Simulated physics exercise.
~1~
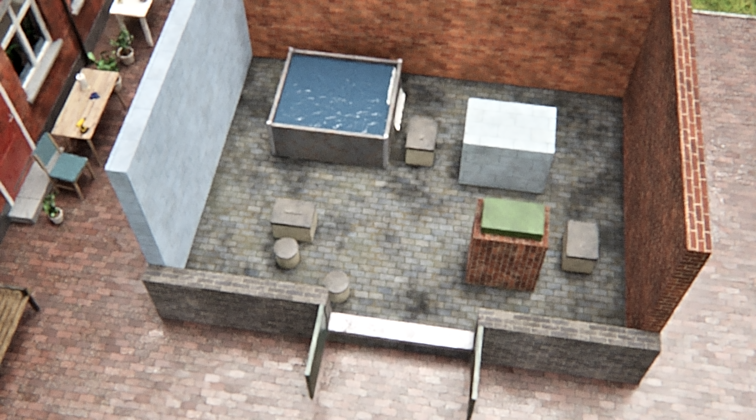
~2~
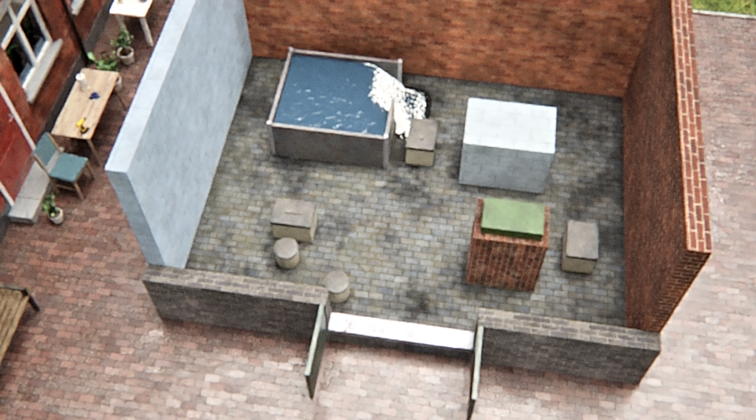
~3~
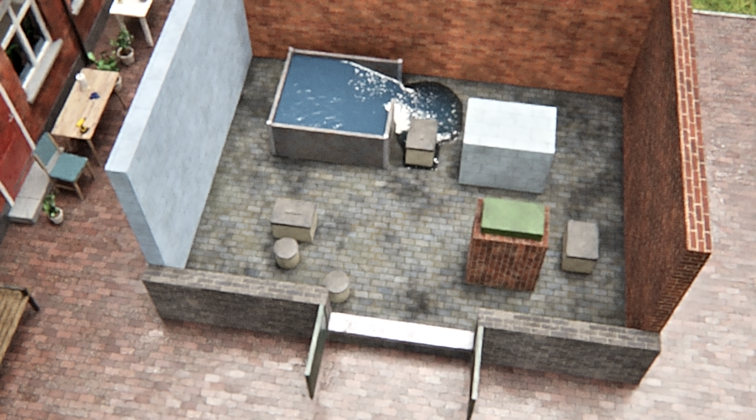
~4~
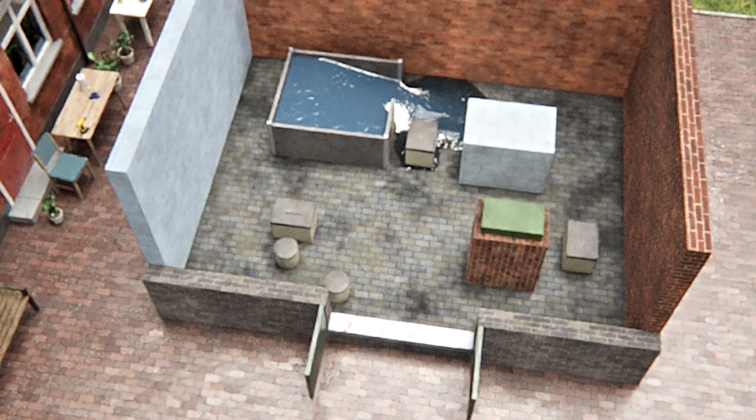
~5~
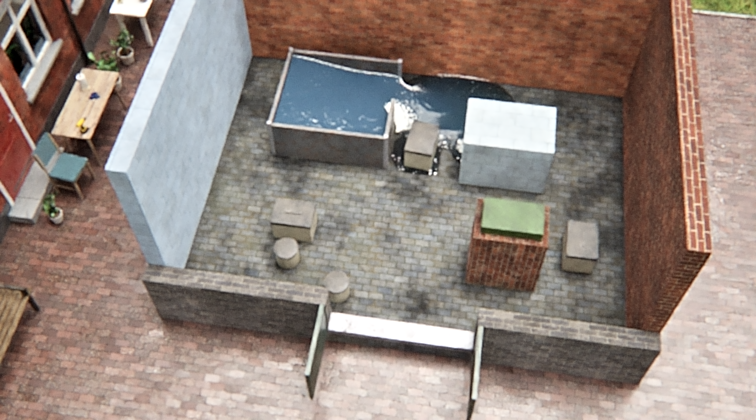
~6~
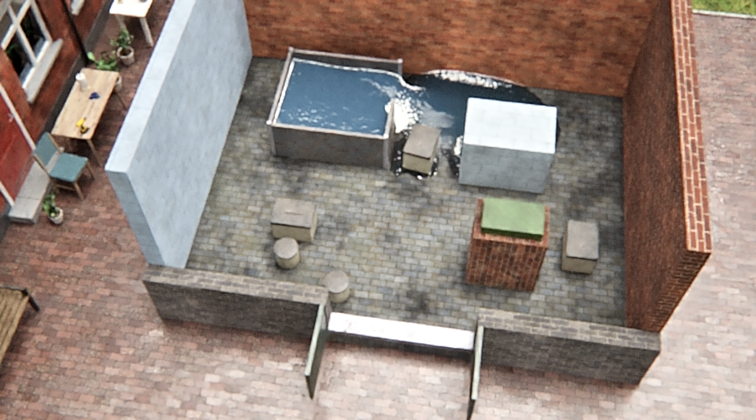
A large tank of water in a walled yard let a white, foaming gush out of its right side, and dark water spread along the back wall behind a pale block, barely shifting one small chest.
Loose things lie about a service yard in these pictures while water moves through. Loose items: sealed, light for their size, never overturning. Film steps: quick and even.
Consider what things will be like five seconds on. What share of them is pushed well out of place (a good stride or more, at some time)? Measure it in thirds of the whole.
Share: Fewer than a third.
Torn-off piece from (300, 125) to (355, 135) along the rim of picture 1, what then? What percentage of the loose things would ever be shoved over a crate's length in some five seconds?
I'd put it around 60 percent.
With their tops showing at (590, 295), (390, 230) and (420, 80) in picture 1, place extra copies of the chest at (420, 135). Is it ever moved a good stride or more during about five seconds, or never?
In sequence: Hardly budges; hardly budges; knocked well away.
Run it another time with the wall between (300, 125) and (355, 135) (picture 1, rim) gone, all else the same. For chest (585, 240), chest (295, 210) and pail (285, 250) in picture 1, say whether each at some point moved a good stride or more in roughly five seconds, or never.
Outcome by item - short of that distance / displaced that far / displaced that far.
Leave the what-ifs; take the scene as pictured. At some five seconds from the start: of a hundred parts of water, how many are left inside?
Estimate: About 98 %.
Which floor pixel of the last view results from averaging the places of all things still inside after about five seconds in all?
Somewhere near (355, 245) in the last view.
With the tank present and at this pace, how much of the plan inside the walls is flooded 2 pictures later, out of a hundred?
I'd estimate around 30 percent.
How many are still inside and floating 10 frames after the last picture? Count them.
Counting them up gives 0.
A moment on, 0 of 5 are well off their spots; 0 afloat.
Next, 0 of 5 are well off their spots; 0 afloat.
Later, 1 of 5 are well off their spots; 1 afloat.
In the end, 1 of 5 are well off their spots, and 1 have been at some point; 0 afloat.
